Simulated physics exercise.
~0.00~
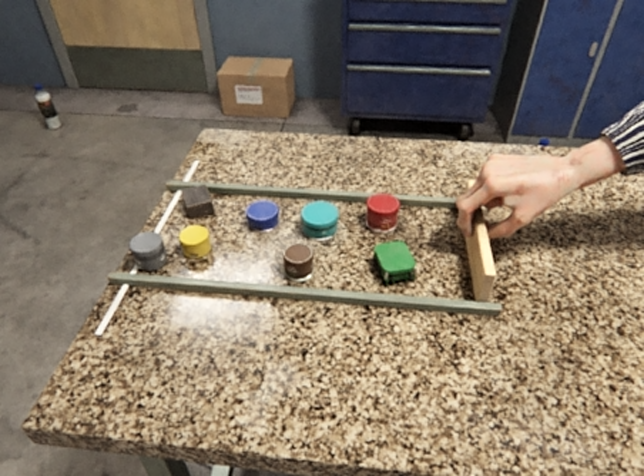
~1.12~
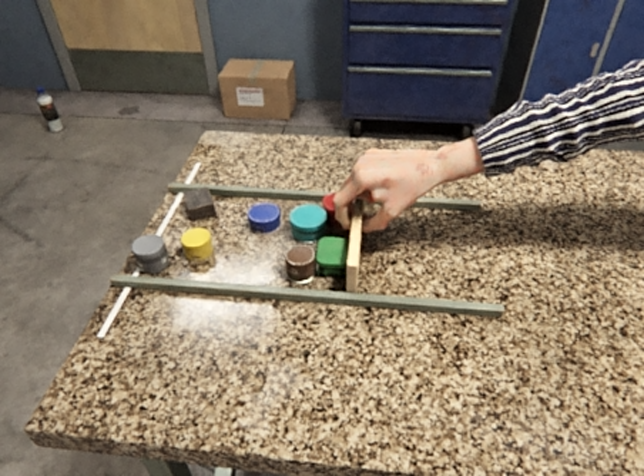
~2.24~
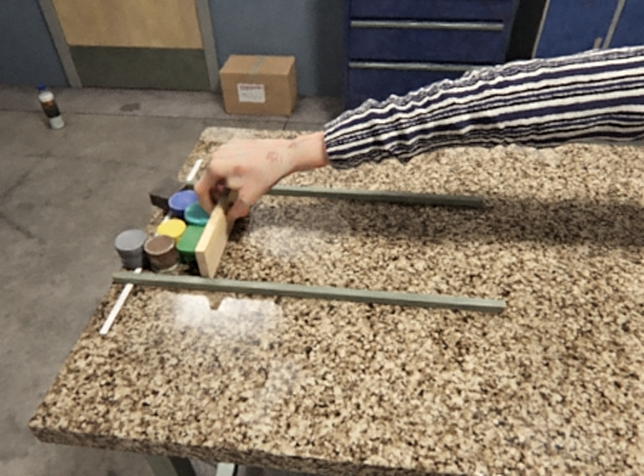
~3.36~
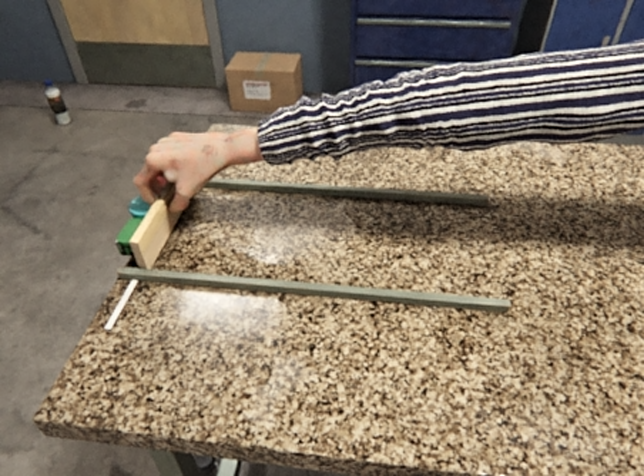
A hand in a striped sleeve holds a small wooden board upright at the right end of two greenish rails on a speckled stone counter, seen from above in a workshop with blue cabinets and a cardboard box behind. Between the rails sit eight small items, including red, teal, blue, yellow, brown and grey tubs, a black block and a green case. The hand slides the board left, gathering the red, green and teal pieces first. It then crowds everything together near the white tape at the counter's left edge. Finally the board stops by the tape, with five or more items gone over the edge and the green and teal pieces still visible beside it.
